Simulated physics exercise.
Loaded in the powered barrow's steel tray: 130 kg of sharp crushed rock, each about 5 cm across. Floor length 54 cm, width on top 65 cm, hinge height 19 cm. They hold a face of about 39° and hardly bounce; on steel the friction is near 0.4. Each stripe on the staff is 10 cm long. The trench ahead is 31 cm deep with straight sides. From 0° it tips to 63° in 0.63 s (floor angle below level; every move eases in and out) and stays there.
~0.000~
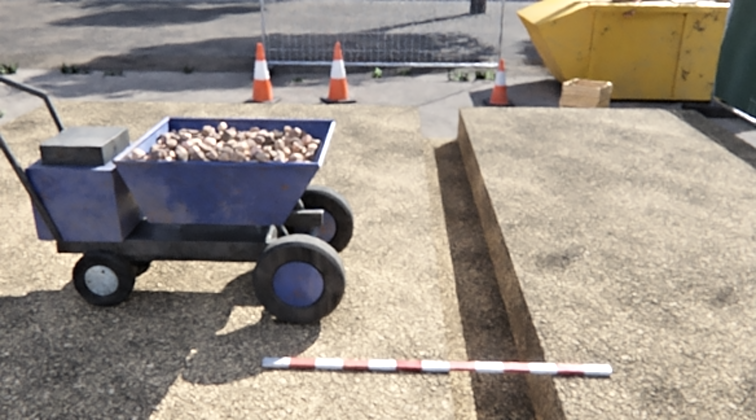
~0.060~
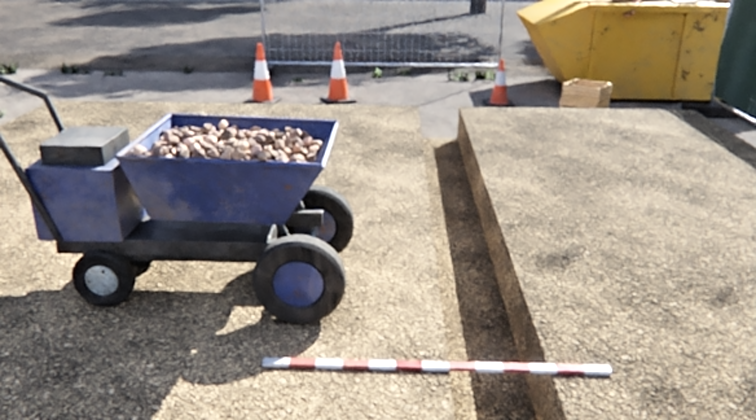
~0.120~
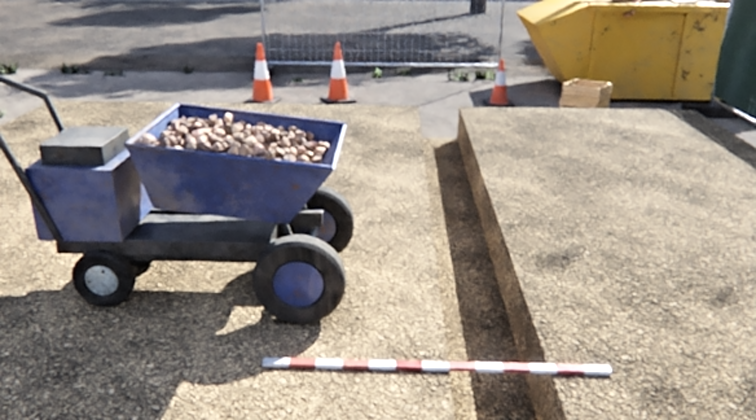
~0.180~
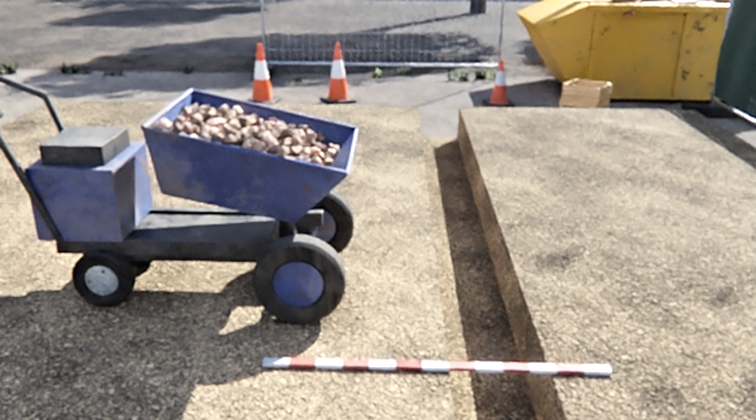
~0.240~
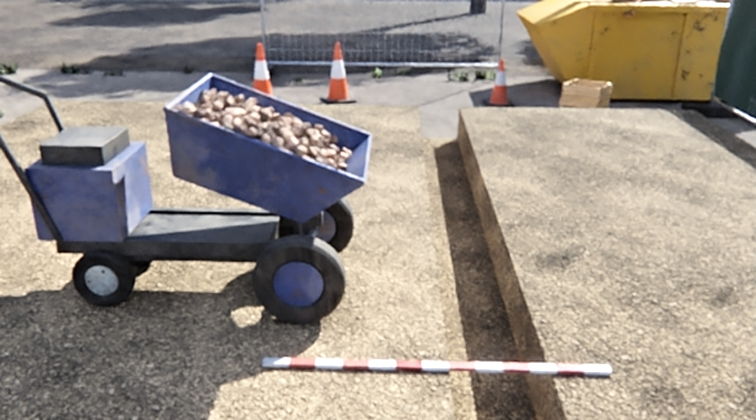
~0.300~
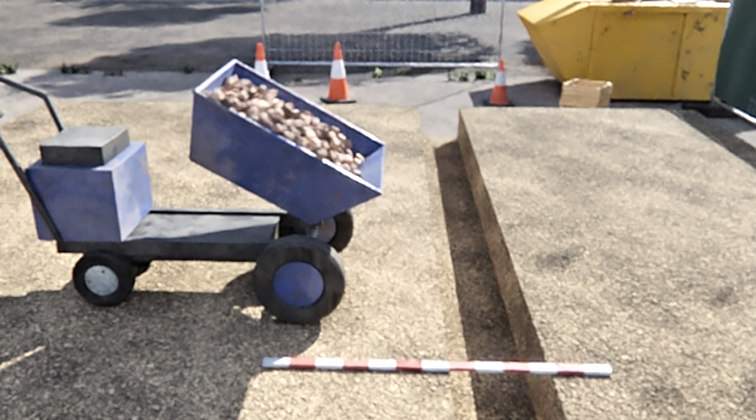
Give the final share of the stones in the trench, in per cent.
Close to 52 in a hundred.
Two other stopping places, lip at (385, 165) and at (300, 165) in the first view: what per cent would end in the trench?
Near 25 per cent from the first place, 50 from the second.
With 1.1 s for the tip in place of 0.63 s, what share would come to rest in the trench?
In that case some 35 per cent.
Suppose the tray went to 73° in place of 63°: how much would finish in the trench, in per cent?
Then about 75 per cent.
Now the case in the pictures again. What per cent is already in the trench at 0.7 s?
About 10 per cent by then.
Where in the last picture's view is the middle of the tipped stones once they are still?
Their middle is at about (486, 336).
After 0.5 s the floor is at 53°; 100 % in the tray; the foremost stones are at (395, 200).
After 0.7 s the floor is at 63°; 86 % in the tray, 3 % short of the trench, 11 % in the trench; the foremost stones are at (489, 297).
After 1.1 s the floor is at 63°; 52 % in the tray, 3 % short of the trench, 43 % in the trench, 1 % past the trench; the foremost stones are at (558, 264).
After 3.0 s the floor is at 63°; 46 % in the tray, 1 % short of the trench, 52 % in the trench, 1 % past the trench; the foremost stones are at (607, 268).
